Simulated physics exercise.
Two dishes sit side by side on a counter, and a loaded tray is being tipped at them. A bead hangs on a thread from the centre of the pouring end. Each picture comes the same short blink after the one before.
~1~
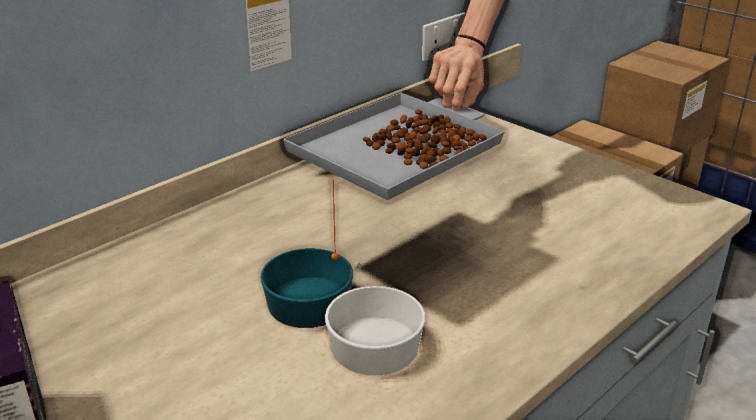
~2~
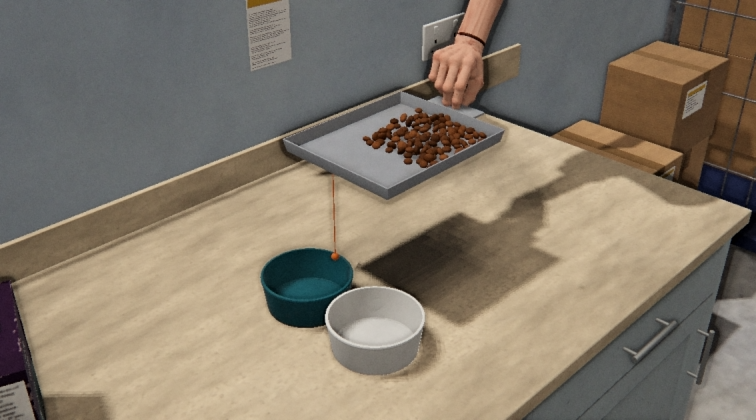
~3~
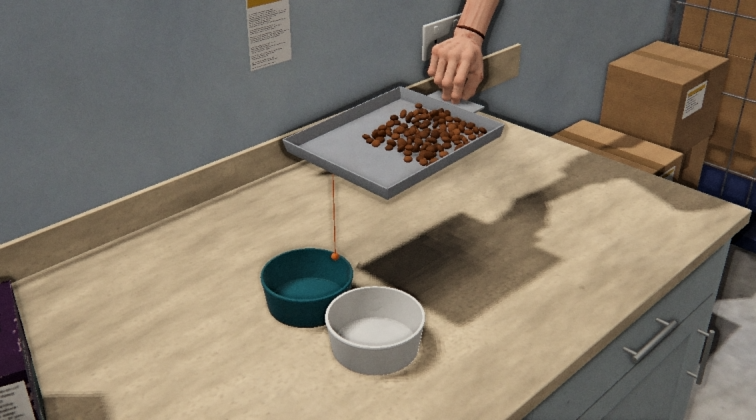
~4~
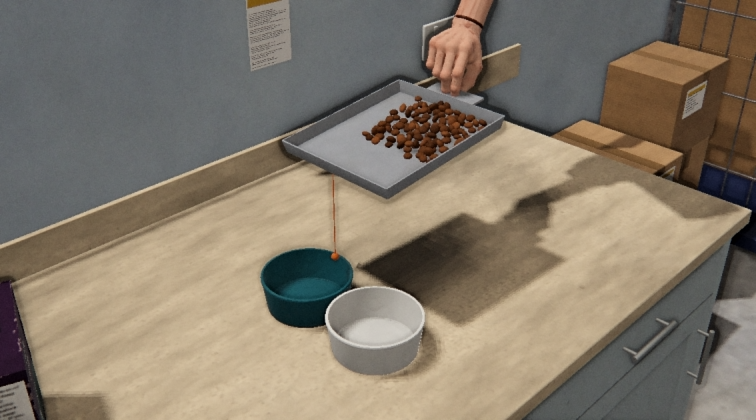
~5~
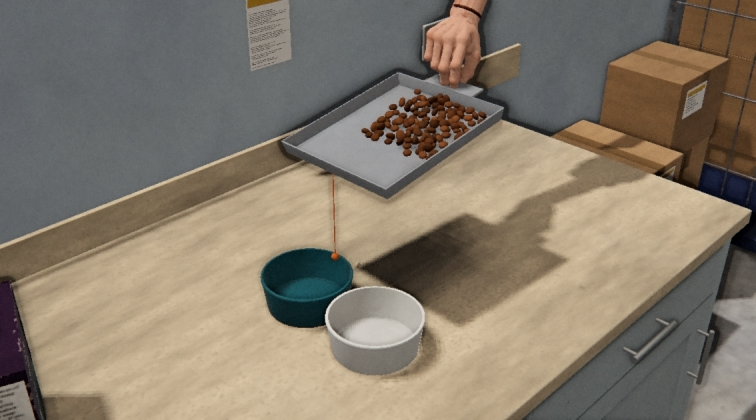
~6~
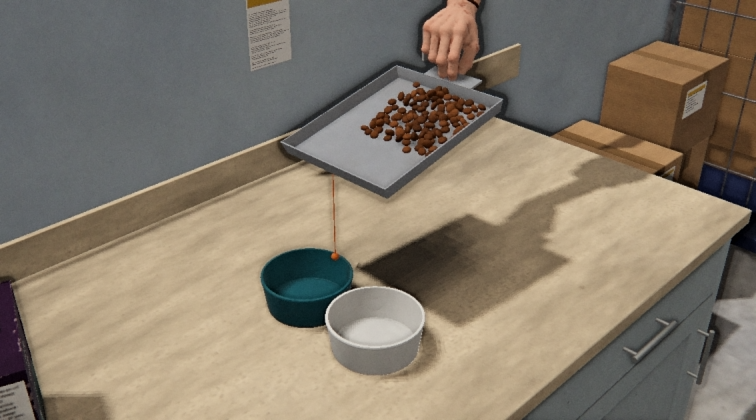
The clip opens on a hand holding a gray tray of brown kibble, nearly still above a counter with a teal bowl and a white bowl, an orange bead hanging on a thread. The hand then slowly raises the tray's far end, tilting it slightly, while the kibble stays bunched near the hand.
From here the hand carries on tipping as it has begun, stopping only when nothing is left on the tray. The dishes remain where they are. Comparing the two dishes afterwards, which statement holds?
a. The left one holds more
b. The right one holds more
a, the left one holds more.
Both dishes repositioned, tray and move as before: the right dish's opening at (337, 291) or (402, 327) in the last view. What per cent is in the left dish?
Roughly 40 per cent, and 50 per cent.
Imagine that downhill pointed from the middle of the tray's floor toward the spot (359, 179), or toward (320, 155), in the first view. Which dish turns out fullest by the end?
First: The dish at right. Second: The dish at left.
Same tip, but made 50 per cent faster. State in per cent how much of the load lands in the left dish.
Result: About 60 per cent.
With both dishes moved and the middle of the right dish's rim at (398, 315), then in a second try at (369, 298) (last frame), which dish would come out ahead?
Results - the dish on the left side first, the dish on the left side second.
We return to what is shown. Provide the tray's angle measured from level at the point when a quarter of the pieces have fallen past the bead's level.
It is at around 100 degrees by then.
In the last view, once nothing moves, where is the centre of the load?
Centre at rest, last view: Approx. (303, 302).
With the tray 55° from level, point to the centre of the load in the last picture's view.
In the last view, the load is centred close to (338, 158).
Soon after the last picture, tray tipped steeply; nearly all on the tray; a small part in the air.
A little later, tray tipped right over; most on the tray; a stray few in the right dish; a small part in the left dish; a small part outside both; a small part in the air.
Later still, tray tipped past a quarter turn; a small part in the right dish; about two thirds in the left dish; about a quarter outside both.
At rest, tray tipped past a quarter turn; a small part in the right dish; about two thirds in the left dish; about a quarter outside both.
